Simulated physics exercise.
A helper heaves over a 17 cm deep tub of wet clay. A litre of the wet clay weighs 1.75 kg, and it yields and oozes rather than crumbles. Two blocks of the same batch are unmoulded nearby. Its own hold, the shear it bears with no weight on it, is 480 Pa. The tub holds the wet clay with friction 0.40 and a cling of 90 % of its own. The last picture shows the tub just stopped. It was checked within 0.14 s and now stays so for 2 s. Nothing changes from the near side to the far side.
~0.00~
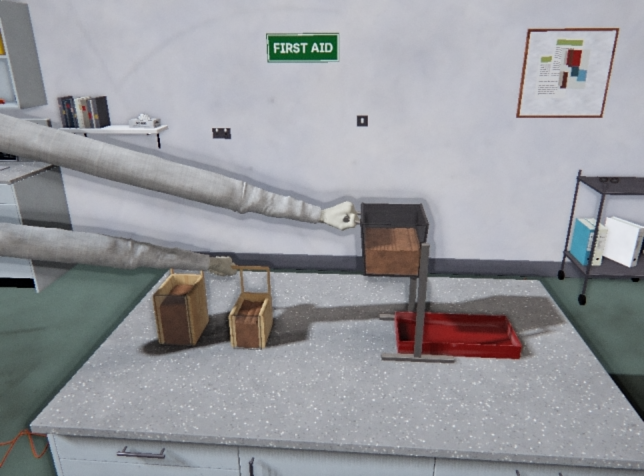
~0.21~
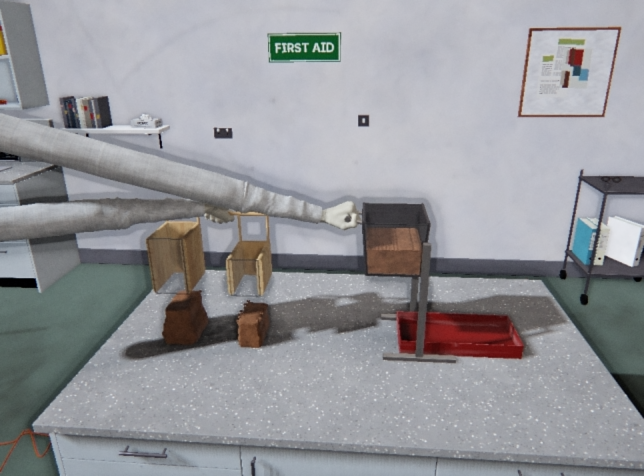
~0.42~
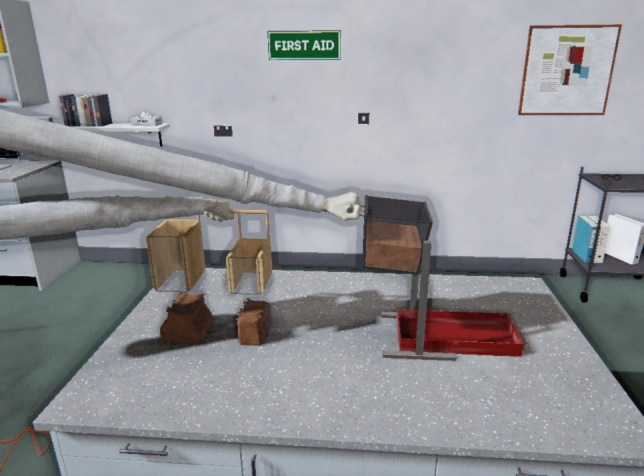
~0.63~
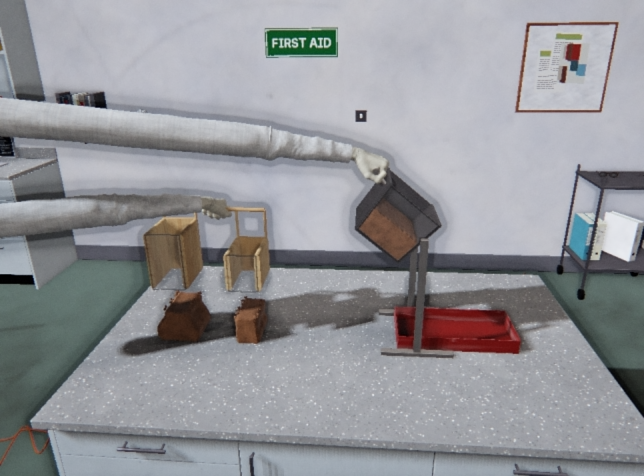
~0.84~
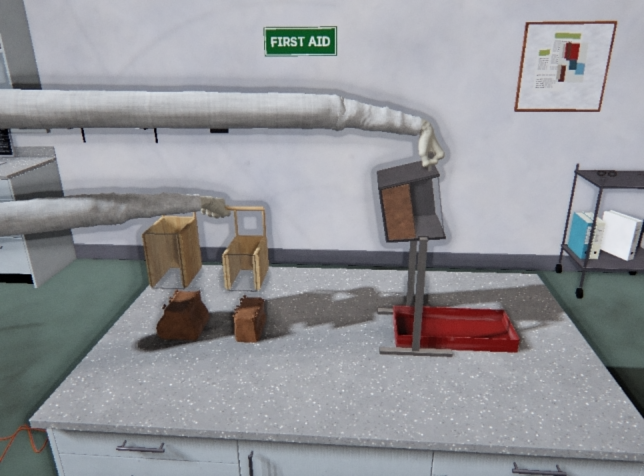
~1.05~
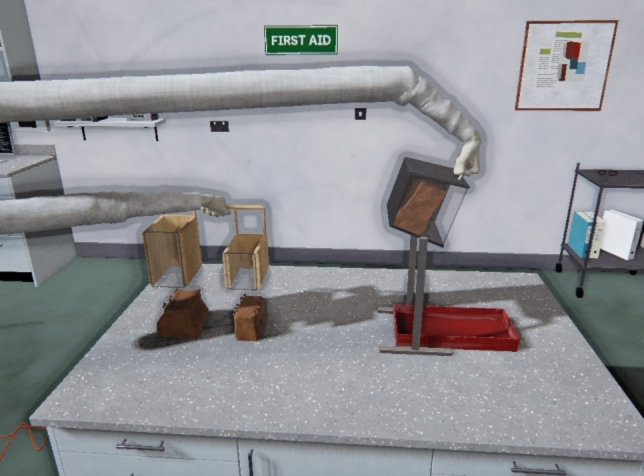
Two wooden moulds rise off brown clay blocks at the left of a speckled grey worktop, lifted by a pale, sleeved arm, and the blocks sag slightly. A second arm then swings a dark tub of brown clay clockwise on its stand, over past its side, above a red tray at right. The nearly still view faces a laboratory's pale wall with a green first-aid sign, from slightly above.
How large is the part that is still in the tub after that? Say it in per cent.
It comes to some 45 %.
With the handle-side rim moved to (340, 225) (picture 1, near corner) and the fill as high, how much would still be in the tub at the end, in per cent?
Then about 35 %.
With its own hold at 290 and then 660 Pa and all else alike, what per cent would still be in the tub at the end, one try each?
In that order: 40 %, 50 %.
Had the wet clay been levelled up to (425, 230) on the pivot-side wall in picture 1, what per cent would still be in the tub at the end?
Then about 20 %.
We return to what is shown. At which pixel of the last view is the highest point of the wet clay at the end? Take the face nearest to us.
Near (422, 214).
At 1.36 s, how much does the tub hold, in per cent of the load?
Near 45 %.
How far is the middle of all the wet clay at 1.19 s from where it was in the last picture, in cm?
Roughly 7 cm.
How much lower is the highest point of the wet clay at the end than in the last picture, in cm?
Roughly 10 cm.
By 1.19 s, the tub is at 107 degrees and holds 85 %.
By 1.36 s, the tub is at 107 degrees and holds 45 %.
By 1.53 s, the tub is at 107 degrees and holds 45 %.
By 1.70 s, the tub is at 107 degrees and holds 45 %.
By 3.05 s, at the end, the tub is at 107 degrees and holds 45 %.
